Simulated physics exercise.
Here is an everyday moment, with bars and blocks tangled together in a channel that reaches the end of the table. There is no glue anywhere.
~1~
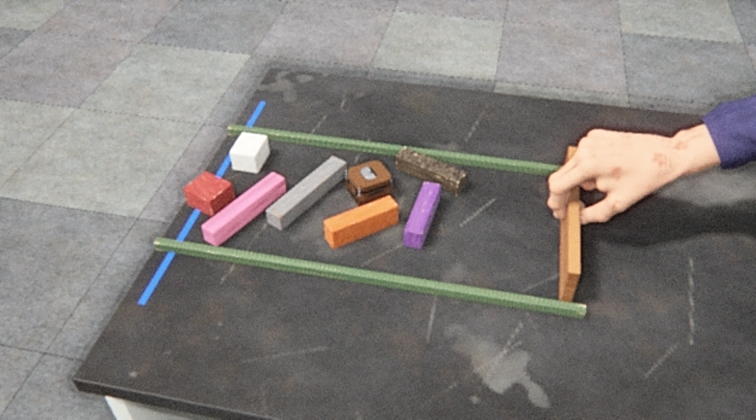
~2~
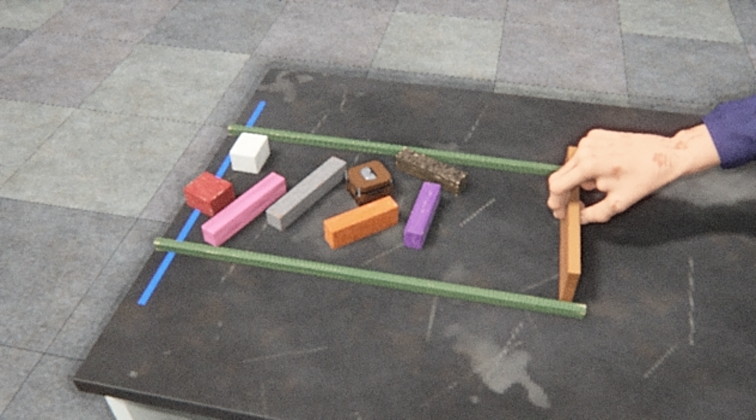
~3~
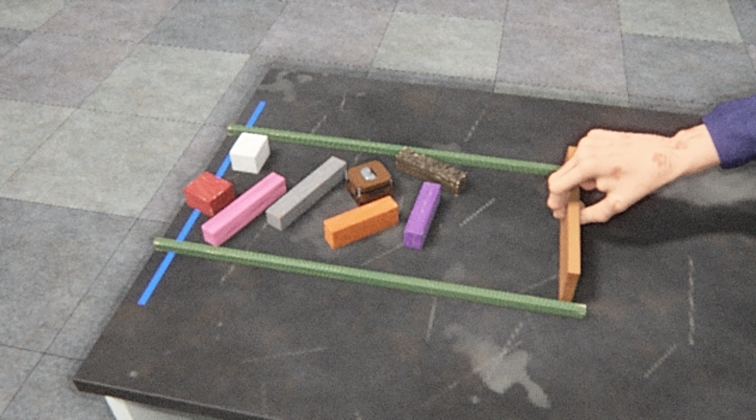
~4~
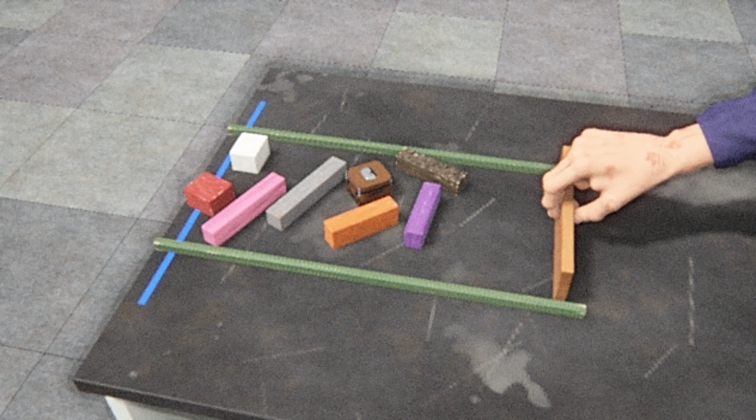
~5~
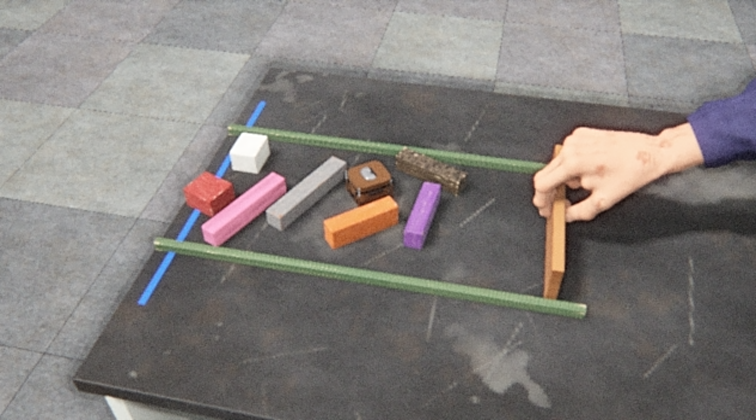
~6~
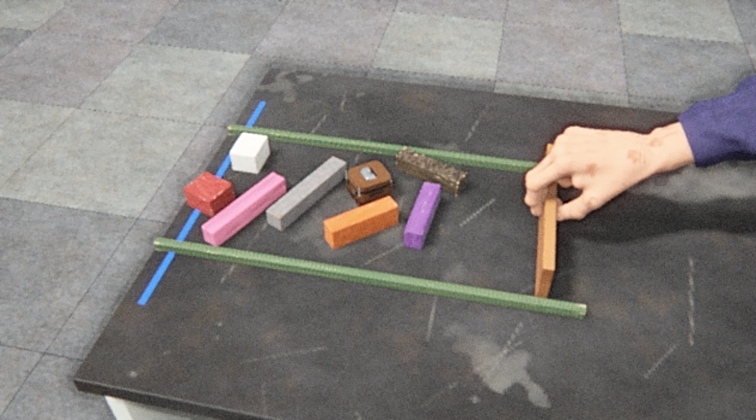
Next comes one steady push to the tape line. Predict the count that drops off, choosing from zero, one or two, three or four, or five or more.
Fallen: Five plus.
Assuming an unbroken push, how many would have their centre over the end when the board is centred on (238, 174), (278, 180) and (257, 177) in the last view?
First 4, next 2, last 2.
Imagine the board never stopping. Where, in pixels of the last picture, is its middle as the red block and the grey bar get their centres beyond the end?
Around (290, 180) first and around (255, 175) second.
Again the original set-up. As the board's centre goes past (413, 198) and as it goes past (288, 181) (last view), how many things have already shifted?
At that stage 3; at the next, 8.
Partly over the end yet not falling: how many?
The count is 0.
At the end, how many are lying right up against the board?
It is in contact with 1.
Soon after, none off yet; red block at rest near (210, 194); white block at rest near (250, 153); pink stick at rest near (246, 208).
In the end, the number that fall off is five or more; gone, black bar, orange bar, brown case, grey bar, pink stick, white block and red block.
